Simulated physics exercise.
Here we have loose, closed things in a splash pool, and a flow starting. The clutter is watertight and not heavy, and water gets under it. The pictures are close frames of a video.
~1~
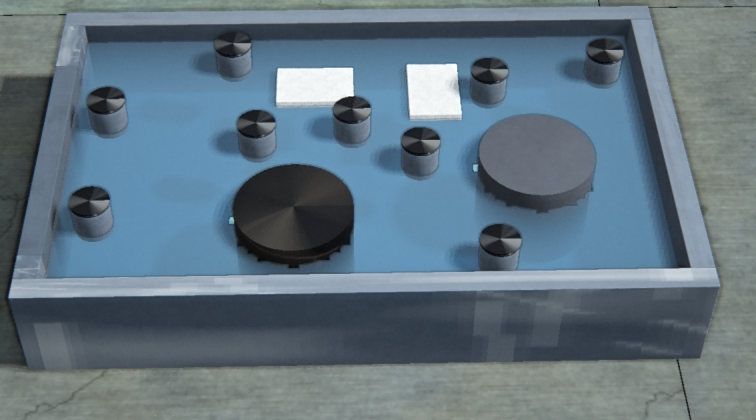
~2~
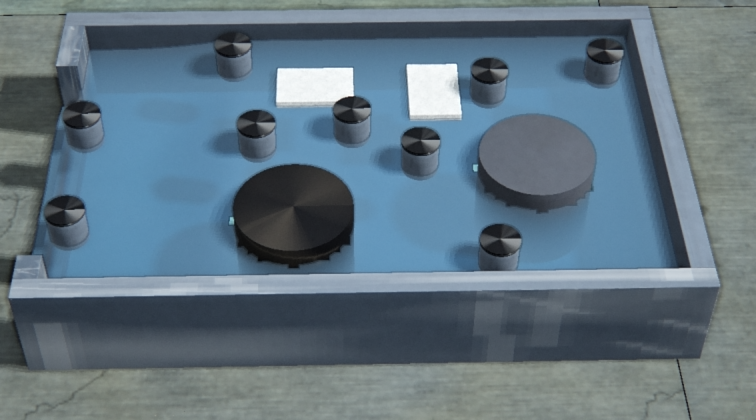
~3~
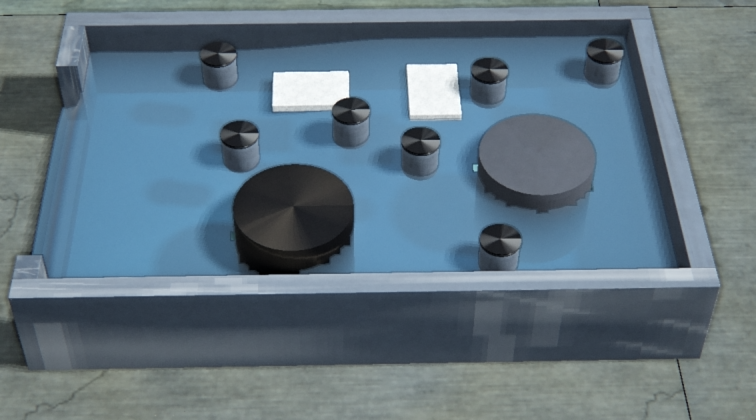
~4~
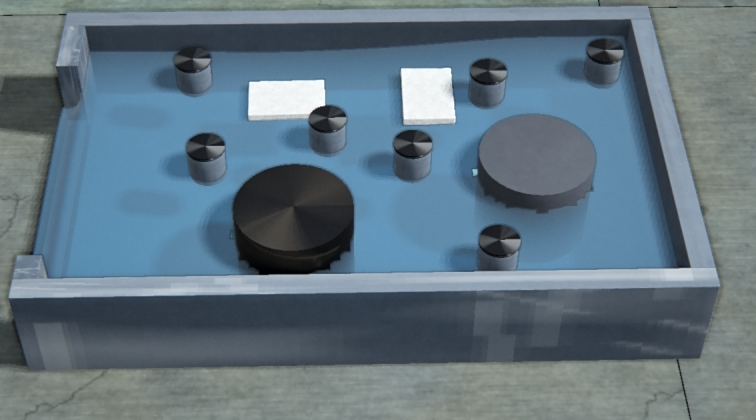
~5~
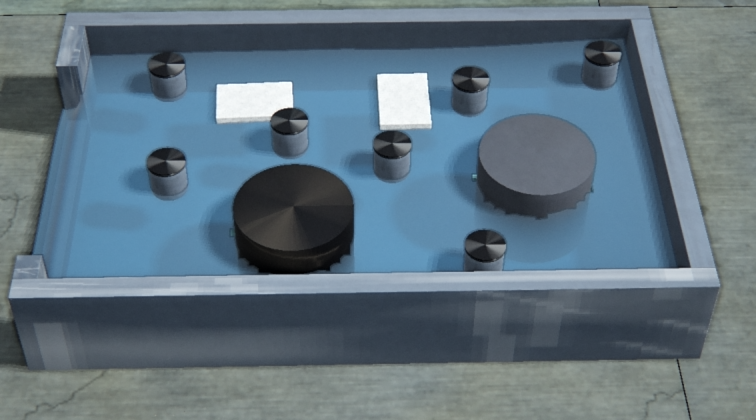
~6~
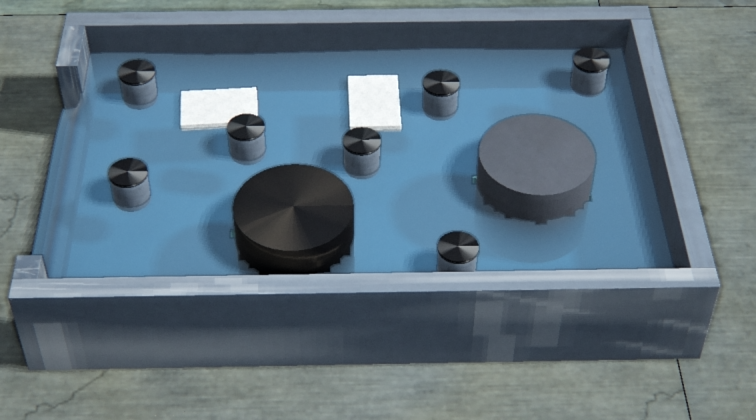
Small dark-topped containers and two white slabs drifting left across a blue pool as the left wall opens, two large discs staying put.
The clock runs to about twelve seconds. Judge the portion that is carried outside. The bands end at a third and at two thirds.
It is two thirds or more.
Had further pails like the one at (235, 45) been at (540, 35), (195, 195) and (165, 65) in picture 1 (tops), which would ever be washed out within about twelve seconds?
As listed: No, carried outside, out.
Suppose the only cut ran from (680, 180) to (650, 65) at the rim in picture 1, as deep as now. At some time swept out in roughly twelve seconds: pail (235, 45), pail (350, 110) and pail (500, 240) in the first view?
As listed: Left behind, yes, carried outside.
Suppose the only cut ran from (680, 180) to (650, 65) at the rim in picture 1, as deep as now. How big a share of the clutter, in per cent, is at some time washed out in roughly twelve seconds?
About 60 per cent.
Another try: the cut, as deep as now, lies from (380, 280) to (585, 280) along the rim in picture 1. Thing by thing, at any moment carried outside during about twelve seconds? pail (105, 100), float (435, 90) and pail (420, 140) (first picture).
One after the other: Left behind, through, washed out.
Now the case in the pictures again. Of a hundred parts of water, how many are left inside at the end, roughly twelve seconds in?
Near 42 in a hundred.
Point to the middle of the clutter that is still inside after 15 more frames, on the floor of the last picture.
Close to (298, 178).
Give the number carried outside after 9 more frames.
I count 6.
A moment on, 2 of 11 are out; 9 afloat.
Next, 6 of 11 are out; 5 afloat.
Later, 7 of 11 are out; 4 afloat.
In the end, 8 of 11 are out; 3 afloat.
